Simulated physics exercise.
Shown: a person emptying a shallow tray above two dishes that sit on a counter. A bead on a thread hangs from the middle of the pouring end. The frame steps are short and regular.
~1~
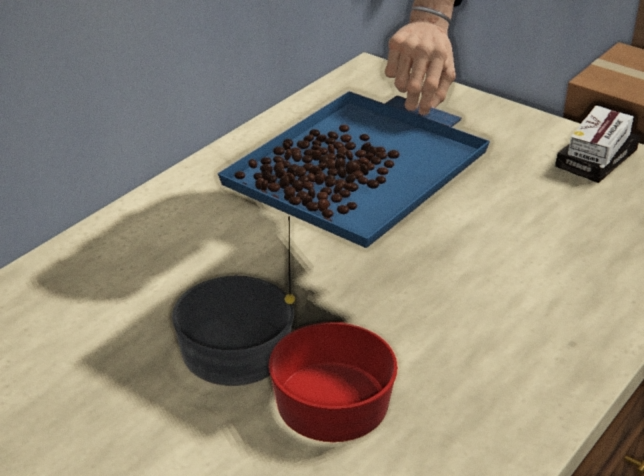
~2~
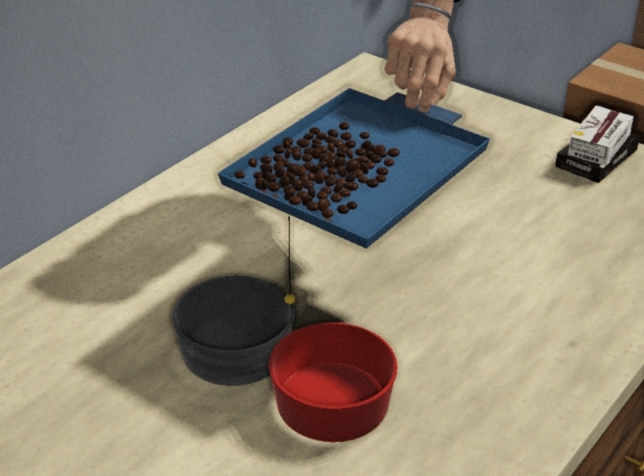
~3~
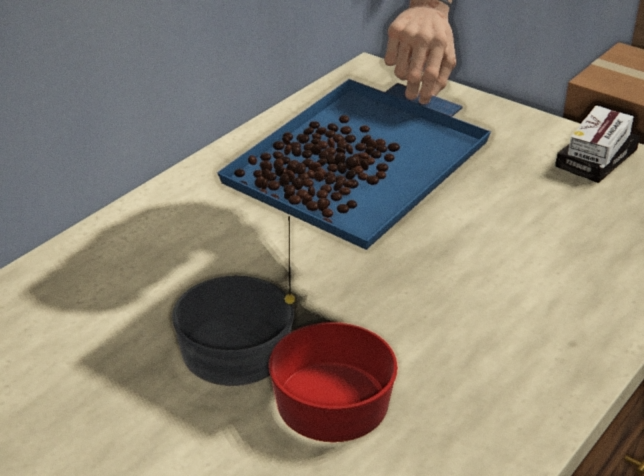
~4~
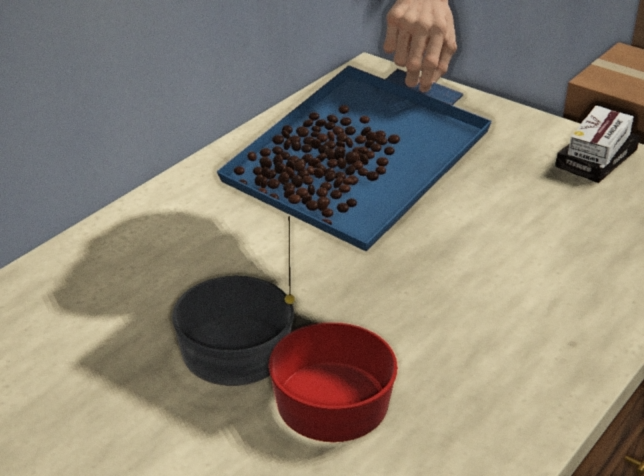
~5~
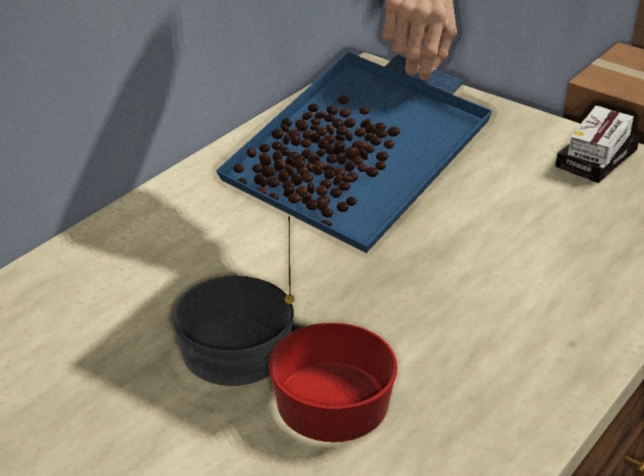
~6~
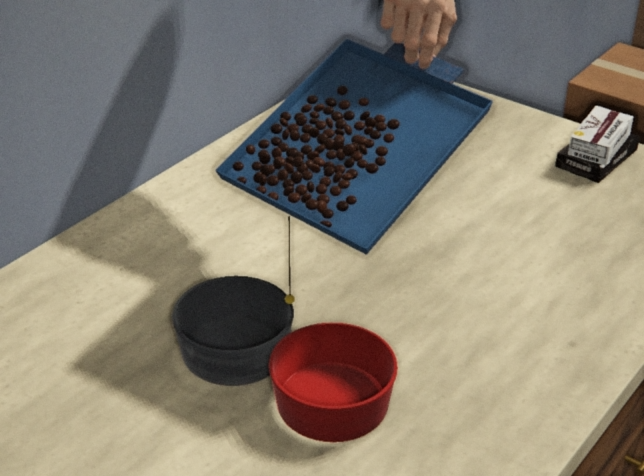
A hand slowly raised the back of a blue tray of brown chocolate drops, tilting it toward a dark dish and a red dish on the counter, while the drops stayed bunched together.
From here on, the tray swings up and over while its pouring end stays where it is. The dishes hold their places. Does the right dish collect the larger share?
My bet is the dish over on the right is left holding more.
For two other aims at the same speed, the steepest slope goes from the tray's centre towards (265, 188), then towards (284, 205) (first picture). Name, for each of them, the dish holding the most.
The leftmost dish, then the leftmost dish.
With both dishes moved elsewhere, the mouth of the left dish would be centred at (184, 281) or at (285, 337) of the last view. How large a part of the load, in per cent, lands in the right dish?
60% for the first placement, 10% for the second.
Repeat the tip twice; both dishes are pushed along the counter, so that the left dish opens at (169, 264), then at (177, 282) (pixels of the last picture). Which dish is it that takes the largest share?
First place: The rightmost dish. Second place: The rightmost dish.
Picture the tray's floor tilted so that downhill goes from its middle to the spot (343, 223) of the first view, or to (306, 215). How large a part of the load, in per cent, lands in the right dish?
Lab note: Try one about 80 %, try two about 50 %.
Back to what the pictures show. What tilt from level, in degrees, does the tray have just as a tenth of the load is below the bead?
Roughly 85 degrees.
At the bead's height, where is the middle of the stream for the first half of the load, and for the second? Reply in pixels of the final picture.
It goes through near (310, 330) first, then near (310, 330).
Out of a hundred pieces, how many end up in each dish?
Split in per cent - left dish 20, right dish 70.
Shortly afterwards, tray tipped steeply; all but a few on the tray; only a few in the air.
Next, tray tipped right over; near a third on the tray; near a third in the right dish; a little in the left dish; only a few outside both; near a quarter in the air.
Some moments later, tray tipped past a quarter turn; the bulk in the right dish; near a quarter in the left dish; a little outside both.
In the end, tray tipped past a quarter turn; the bulk in the right dish; near a quarter in the left dish; a little outside both.
